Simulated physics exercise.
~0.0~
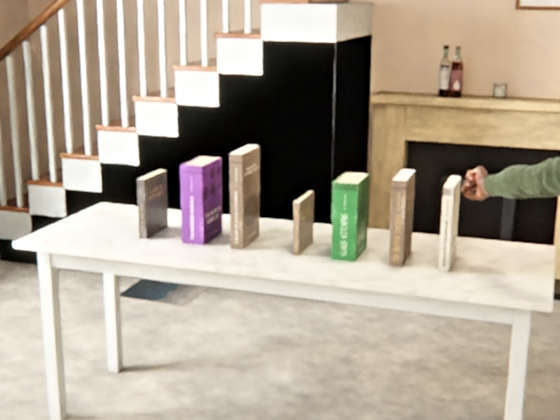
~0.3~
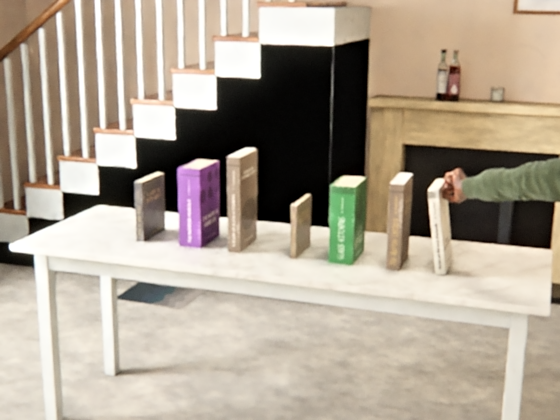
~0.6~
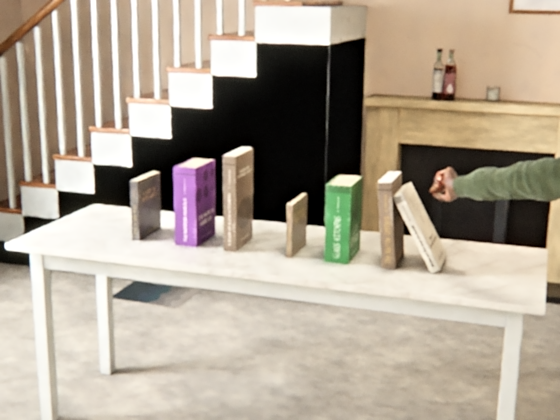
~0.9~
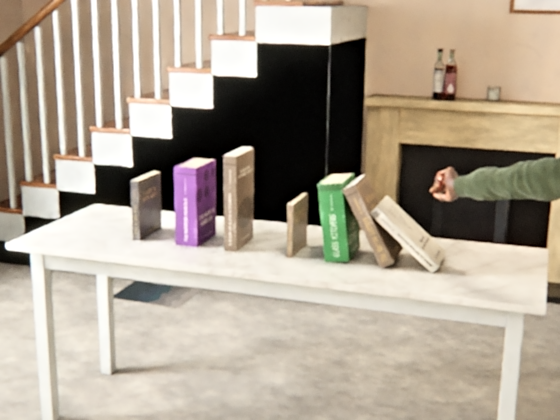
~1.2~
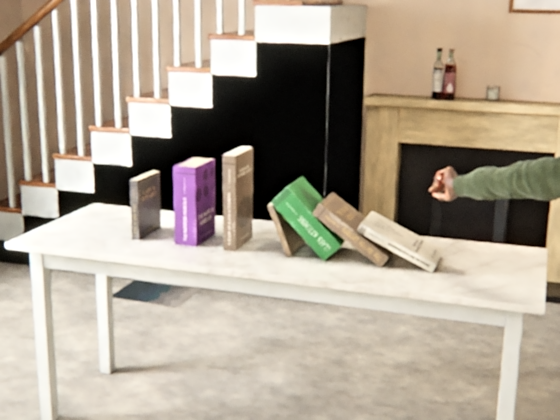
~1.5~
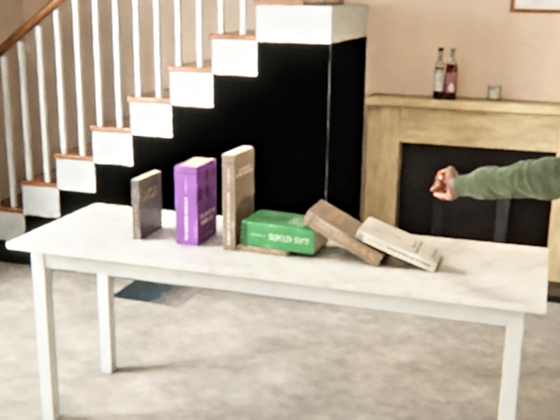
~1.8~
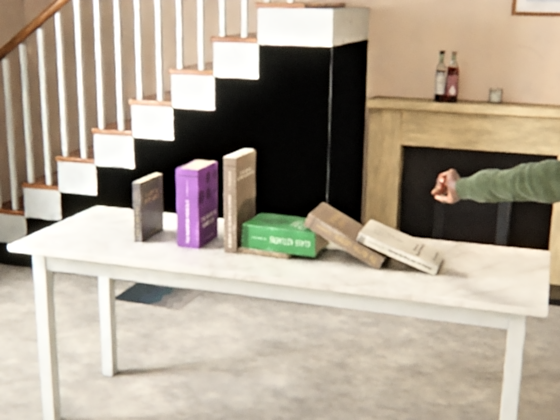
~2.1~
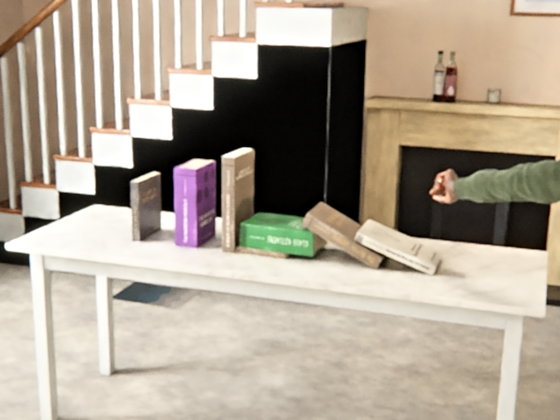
A hand tips the rightmost book, toppling three more leftward, while three books stay standing.
